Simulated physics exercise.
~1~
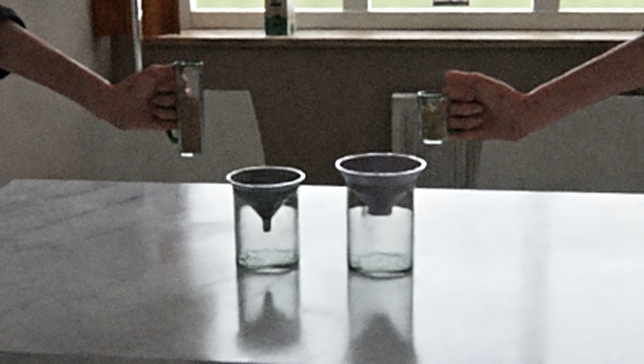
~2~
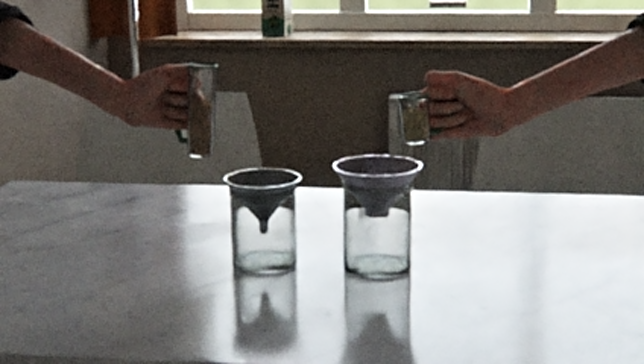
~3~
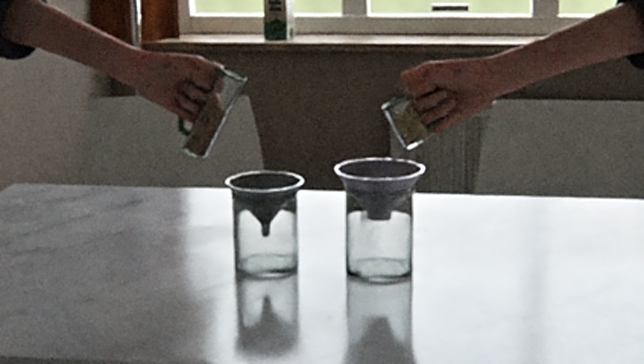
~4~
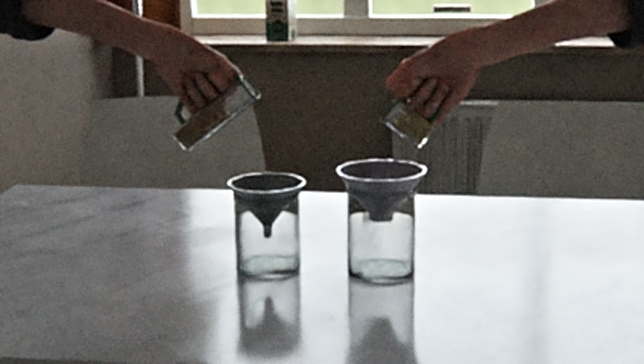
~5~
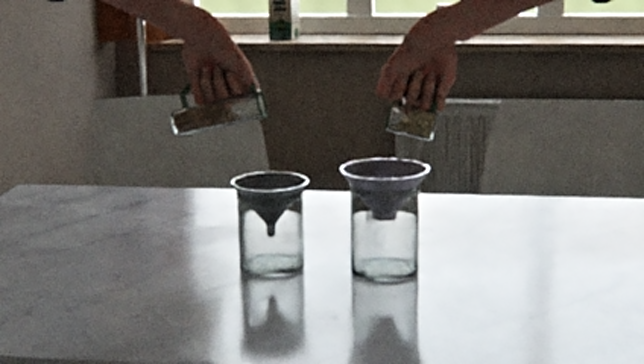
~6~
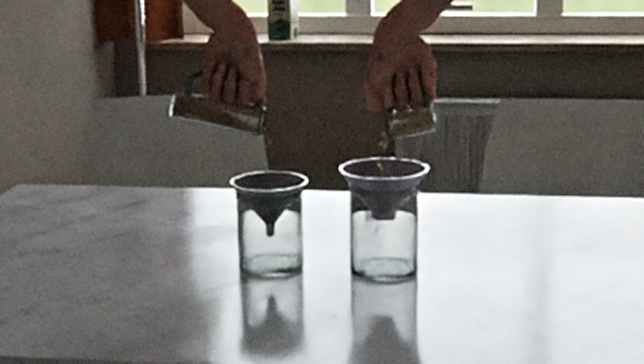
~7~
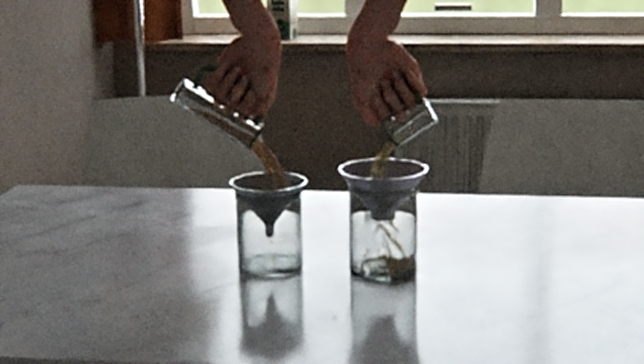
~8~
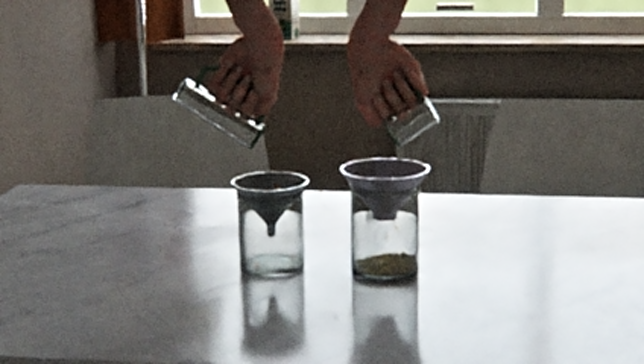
At the start, two hands come in from either side, each holding a small glass cup upright above a pale table, where two clear jars stand with dark funnels in their mouths. The hands move inward and tilt the cups until they lie on their sides. The right cup begins to spill its small grains first, then both tip further and pour into the funnels. On the right, the grains run through and gather at the bottom of the jar. At the end, both cups are emptied, and the left jar looks nearly empty, its load blocked in the funnel.
